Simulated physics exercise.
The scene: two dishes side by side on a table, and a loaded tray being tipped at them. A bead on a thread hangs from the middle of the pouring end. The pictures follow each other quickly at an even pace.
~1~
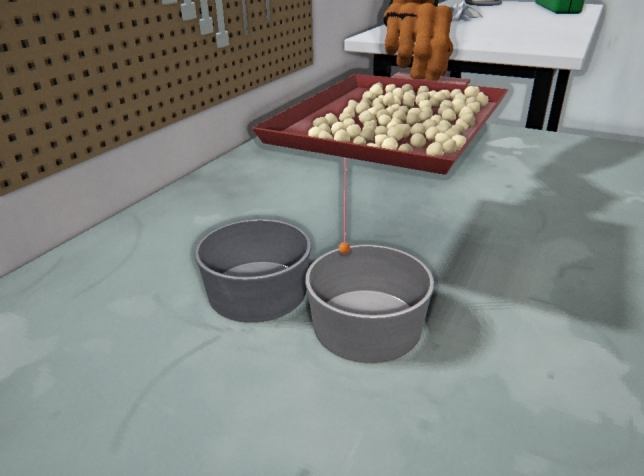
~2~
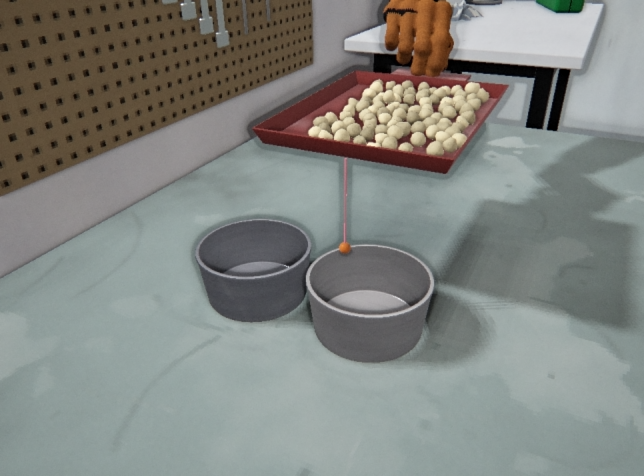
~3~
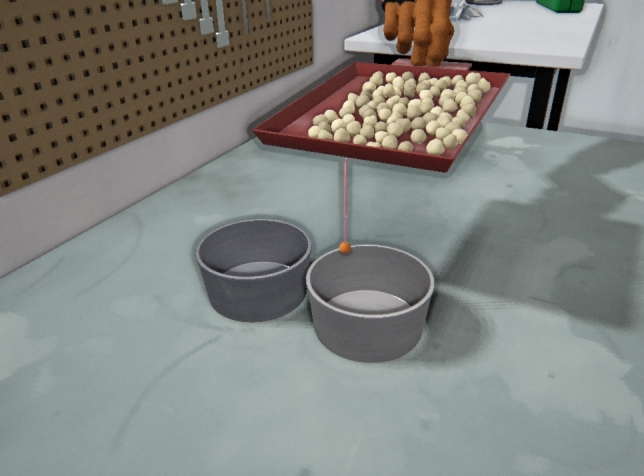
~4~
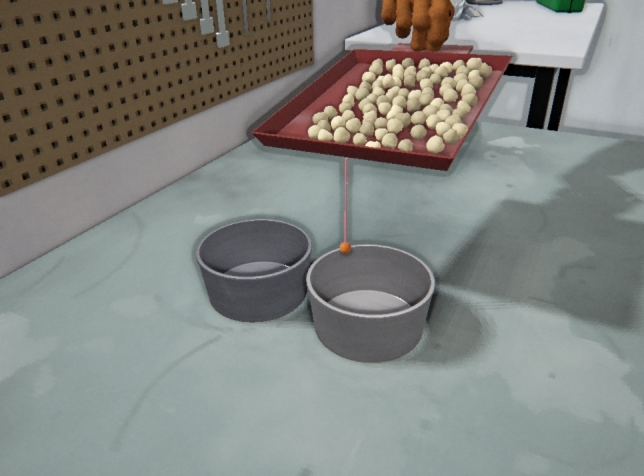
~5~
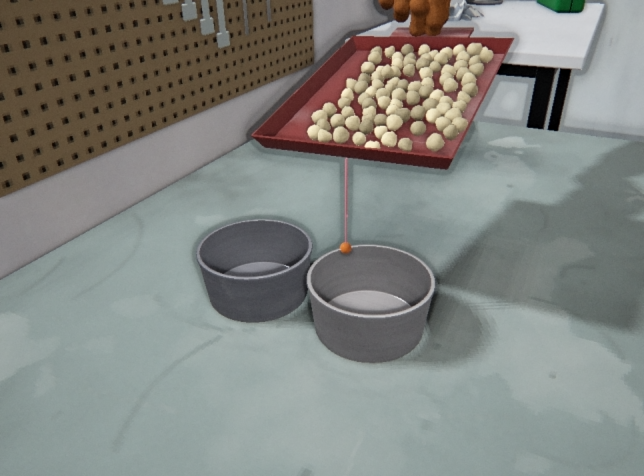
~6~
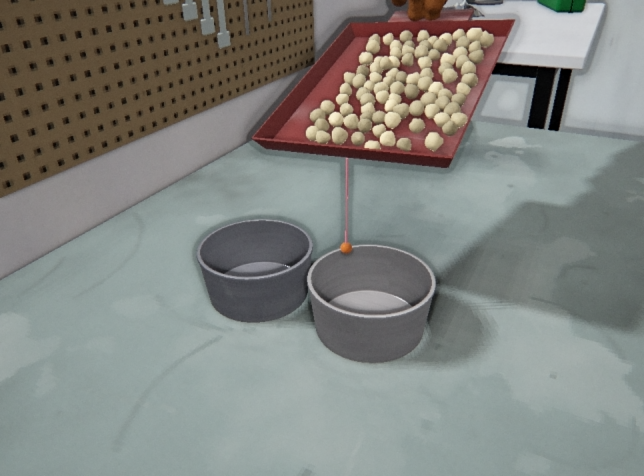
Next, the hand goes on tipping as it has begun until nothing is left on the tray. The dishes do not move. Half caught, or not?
The two hold the larger part of the load.
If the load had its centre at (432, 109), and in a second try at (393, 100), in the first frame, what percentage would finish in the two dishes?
Roughly 70 per cent, and 70 per cent.
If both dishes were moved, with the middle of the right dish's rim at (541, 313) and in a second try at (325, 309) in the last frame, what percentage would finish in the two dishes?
In turn 0 and 70 in a hundred.
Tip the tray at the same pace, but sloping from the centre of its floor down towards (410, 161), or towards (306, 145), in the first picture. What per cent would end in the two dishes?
First some 50, then 80 per cent.
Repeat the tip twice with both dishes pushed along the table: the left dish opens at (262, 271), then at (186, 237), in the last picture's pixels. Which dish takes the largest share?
First the left-hand dish, then right.
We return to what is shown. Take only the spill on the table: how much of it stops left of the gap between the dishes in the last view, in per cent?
Close to 80 per cent.
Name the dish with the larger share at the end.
More ends in the left dish.
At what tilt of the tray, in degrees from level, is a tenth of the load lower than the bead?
Around 80° of tilt.
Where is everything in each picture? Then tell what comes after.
The first picture shows corners of the pouring end (262, 127) and (447, 156), level; middle of the load (415, 115), macadamia nuts; left dish (223, 294); right dish (343, 333); bead on its thread (345, 248).
The second picture shows corners of the pouring end (262, 127) and (448, 155), level; middle of the load (415, 112).
The third picture shows corners of the pouring end (262, 128) and (447, 154), tipped barely, lowest at the left corner; middle of the load (415, 106).
The fourth picture shows corners of the pouring end (261, 130) and (447, 153), tipped a little, lowest at the left corner; middle of the load (399, 104).
The fifth picture shows corners of the pouring end (261, 132) and (447, 152), tipped a little, lowest at the left corner; middle of the load (398, 96).
The sixth picture shows corners of the pouring end (261, 135) and (446, 152), tipped clearly, lowest at the left corner; middle of the load (397, 90); left dish (224, 294); right dish (345, 333).
Just after the last frame, tray tipped steeply; almost all on the tray; just a few in the left dish; just a few in the air.
A moment on, tray tipped past a quarter turn; just a few on the tray; roughly a quarter in the right dish; roughly a third in the left dish; roughly a quarter outside both; about a tenth in the air.
Further on, tray tipped past a quarter turn; roughly a quarter in the right dish; roughly half in the left dish; roughly a third outside both.
When it is over, tray tipped past a quarter turn; roughly a quarter in the right dish; roughly half in the left dish; roughly a third outside both.
